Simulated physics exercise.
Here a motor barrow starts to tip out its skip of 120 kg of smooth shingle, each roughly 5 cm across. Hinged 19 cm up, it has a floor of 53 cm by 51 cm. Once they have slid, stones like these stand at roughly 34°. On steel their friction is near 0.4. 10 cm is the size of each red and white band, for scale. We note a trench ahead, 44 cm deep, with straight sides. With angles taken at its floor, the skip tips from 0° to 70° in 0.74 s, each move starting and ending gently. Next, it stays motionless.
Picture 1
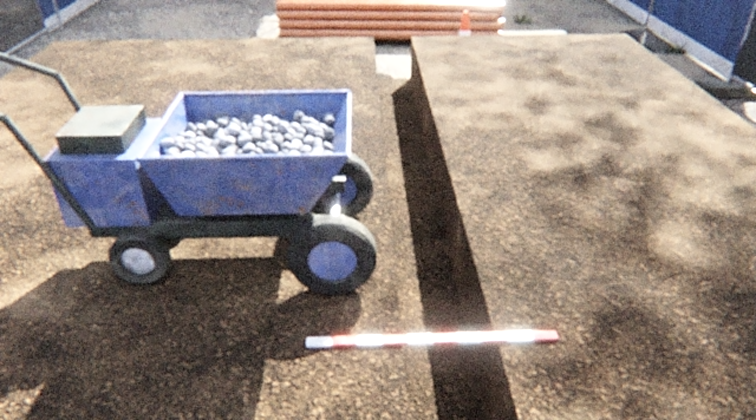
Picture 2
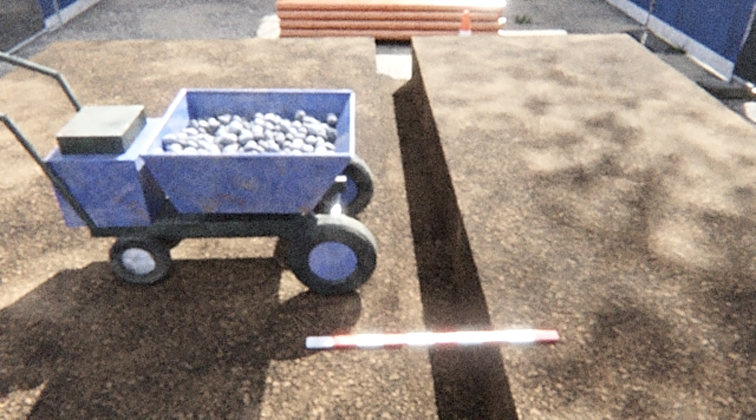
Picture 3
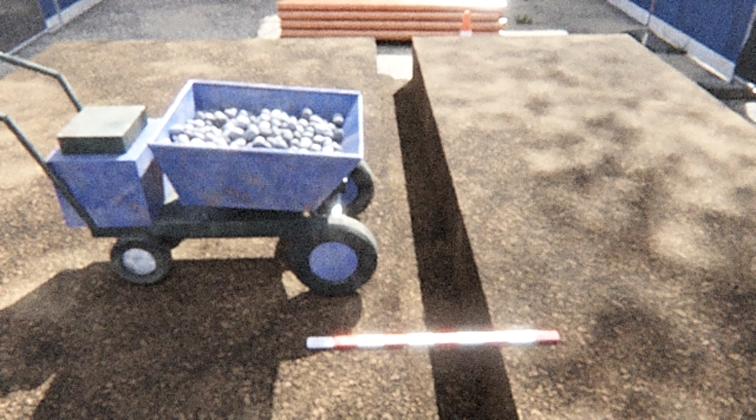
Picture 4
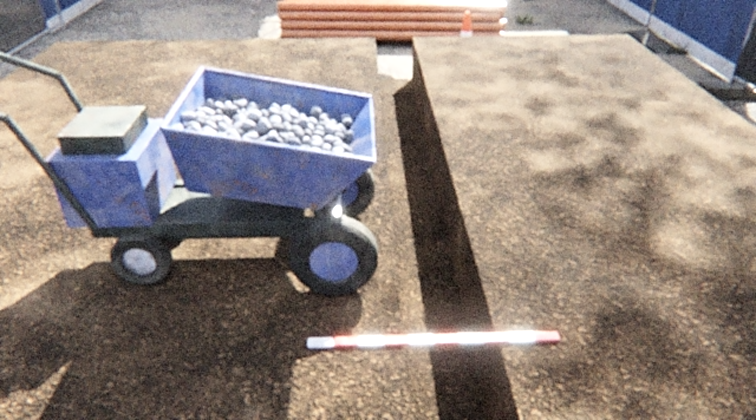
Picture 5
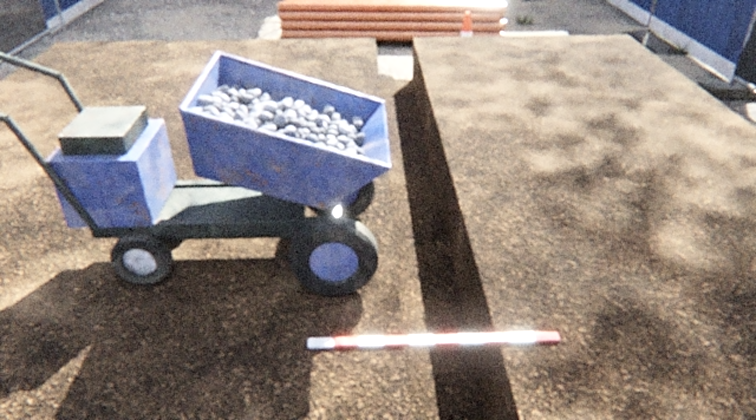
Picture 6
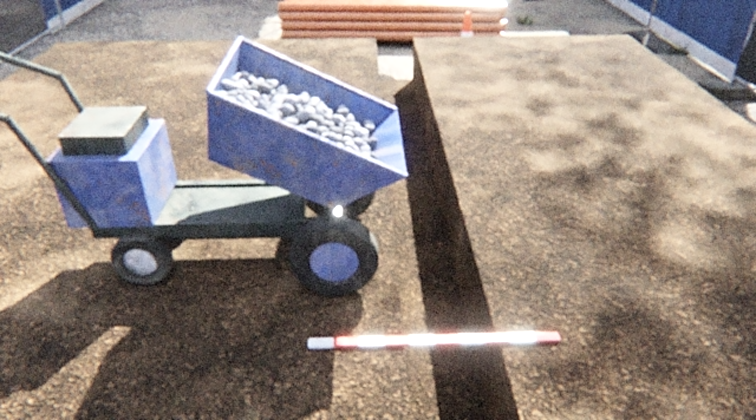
The blue skip on a small motor barrow, loaded with smooth grey stones, sat almost level at first, then tilted steadily, its left end rising and its right lip lowering toward the straight-sided trench.
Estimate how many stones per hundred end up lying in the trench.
39 %.
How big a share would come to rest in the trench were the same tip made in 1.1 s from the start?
Something close to 45 per cent.
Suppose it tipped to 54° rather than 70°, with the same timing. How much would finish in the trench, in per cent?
It would come to about 20 percent.
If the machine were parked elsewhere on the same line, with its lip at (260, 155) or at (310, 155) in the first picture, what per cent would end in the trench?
95 % and 65 %.
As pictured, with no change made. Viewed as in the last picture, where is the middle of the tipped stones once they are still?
The resting stones are centred at roughly (500, 244).
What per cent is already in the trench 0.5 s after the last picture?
10 per cent or so by then.
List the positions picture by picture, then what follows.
In the first picture, lip at (348, 156), floor tilted 0°, highest stones at (268, 128).
In the second picture, the skip is at 1°, its lip at (352, 156); the top of the load is at (249, 127).
In the third picture, lip at (361, 158), floor tilted 5°, highest stones at (229, 123).
In the fourth picture, the skip is at 11°, its lip at (374, 162); the top of the load is at (217, 110).
In the fifth picture, the skip is at 18°, its lip at (390, 168); the top of the load is at (229, 97).
In the sixth picture, the skip is at 27°, its lip at (406, 176); the top of the load is at (240, 84).
Then, 0.2 s after the last picture the floor is at 59°, 100 % in the skip; the foremost stones are at (422, 186).
Then, 0.5 s after the last picture the floor is at 70°, 74 % in the skip, 8 % in the trench, 18 % past the trench; the foremost stones are at (530, 258).
Then, 0.9 s after the last picture the floor is at 70°, 28 % in the skip, 13 % in the trench, 60 % past the trench; the foremost stones are at (651, 232).
Then, 2.8 s after the last picture the floor is at 70°, 0 % in the skip, 39 % in the trench, 61 % past the trench; the foremost stones are past the picture's edge.
